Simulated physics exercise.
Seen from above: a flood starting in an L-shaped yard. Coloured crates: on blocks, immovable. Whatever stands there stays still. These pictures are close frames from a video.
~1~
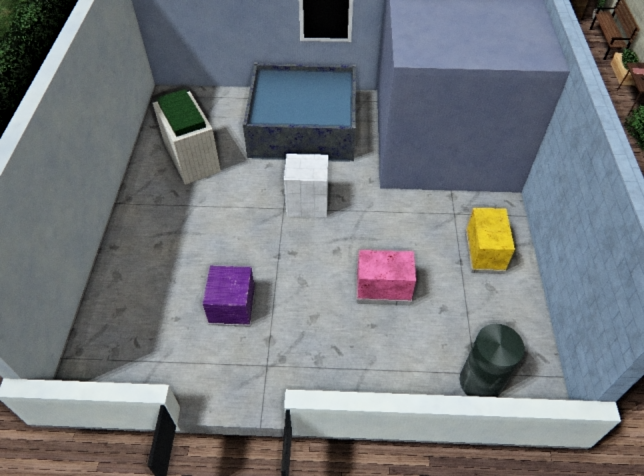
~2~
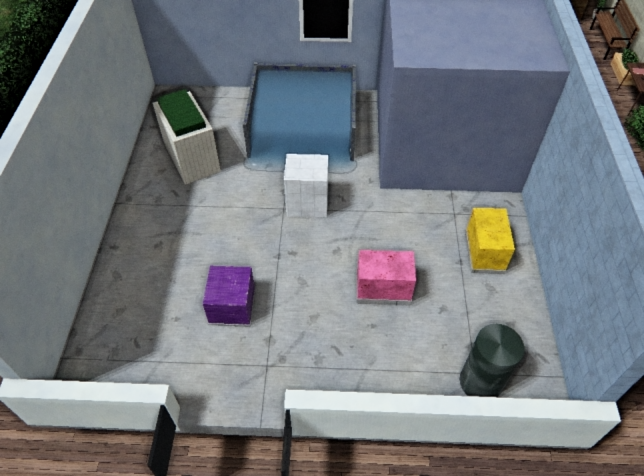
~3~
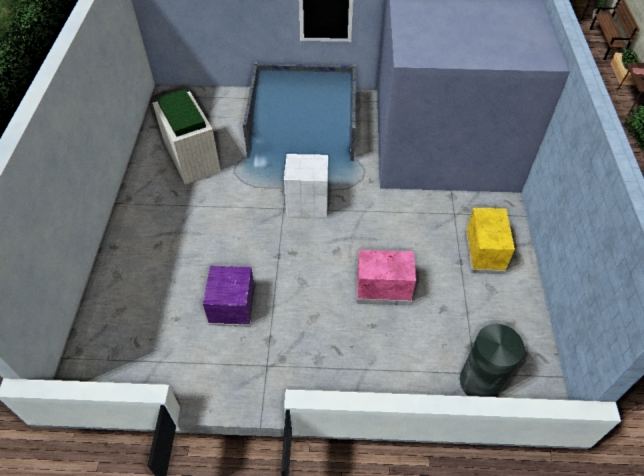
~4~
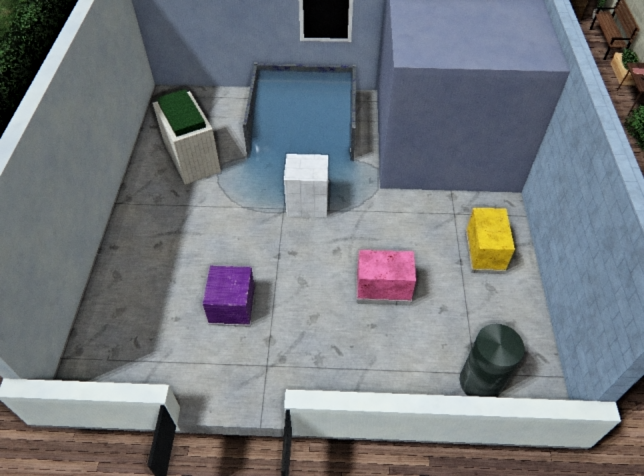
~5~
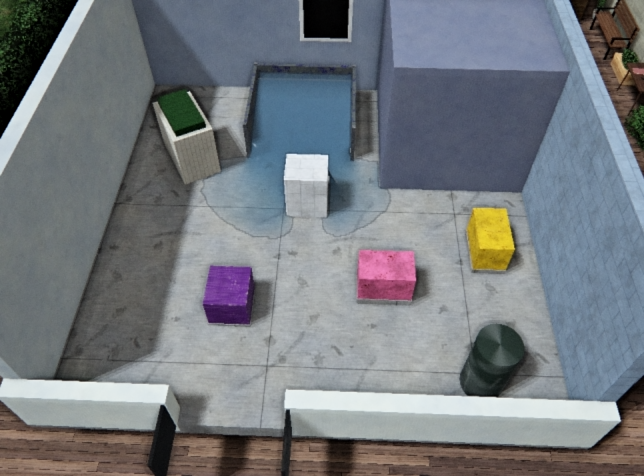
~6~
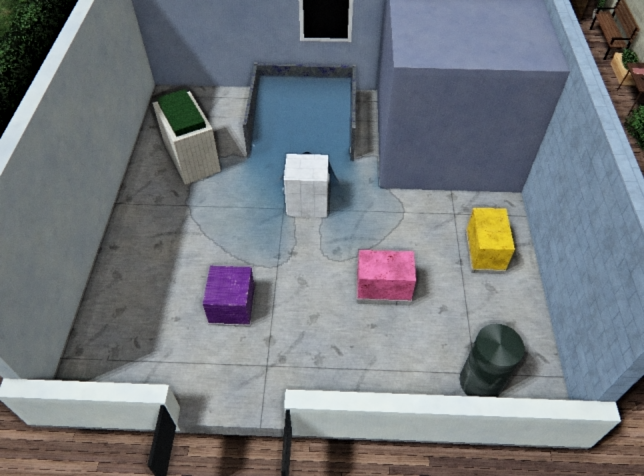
Water pours from the open tank and spreads around the white crate across the paved yard.
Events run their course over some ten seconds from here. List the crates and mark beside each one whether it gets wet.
Pink crate - gets wet; yellow crate - gets wet; purple crate - gets wet.
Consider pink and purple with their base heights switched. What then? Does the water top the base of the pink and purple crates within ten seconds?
Well, the pink crate gets reached and the purple crate gets reached.
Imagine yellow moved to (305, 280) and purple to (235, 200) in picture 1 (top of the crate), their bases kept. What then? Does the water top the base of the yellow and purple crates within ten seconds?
Ten seconds on, the yellow has been flooded, but the purple has been flooded.
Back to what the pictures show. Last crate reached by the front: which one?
Looks like the yellow-painted one to me.
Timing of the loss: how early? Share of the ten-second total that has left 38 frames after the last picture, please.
Near 45 in a hundred, I reckon.
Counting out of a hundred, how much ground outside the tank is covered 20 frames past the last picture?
Roughly 75 %.
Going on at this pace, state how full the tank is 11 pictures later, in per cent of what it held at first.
I make it 26 per cent.
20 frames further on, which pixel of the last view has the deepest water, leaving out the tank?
Somewhere around pixel (46, 402).
A moment on, water covers 35 % of the floor; the pink crate water round its plinth, the yellow crate not reached, the purple crate water round its plinth.
Next, water covers 65 % of the floor; the pink crate water round its plinth, the yellow crate water round its plinth, the purple crate water round its plinth.
Then, water covers 75 % of the floor; the pink crate water round its plinth, the yellow crate water round its plinth, the purple crate water round its plinth.
Later, water covers 90 % of the floor; the pink crate water round its plinth, the yellow crate water round its plinth, the purple crate water round its plinth.
In the end, water covers 95 % of the floor; the pink crate was topped, the yellow crate was topped, the purple crate was topped.
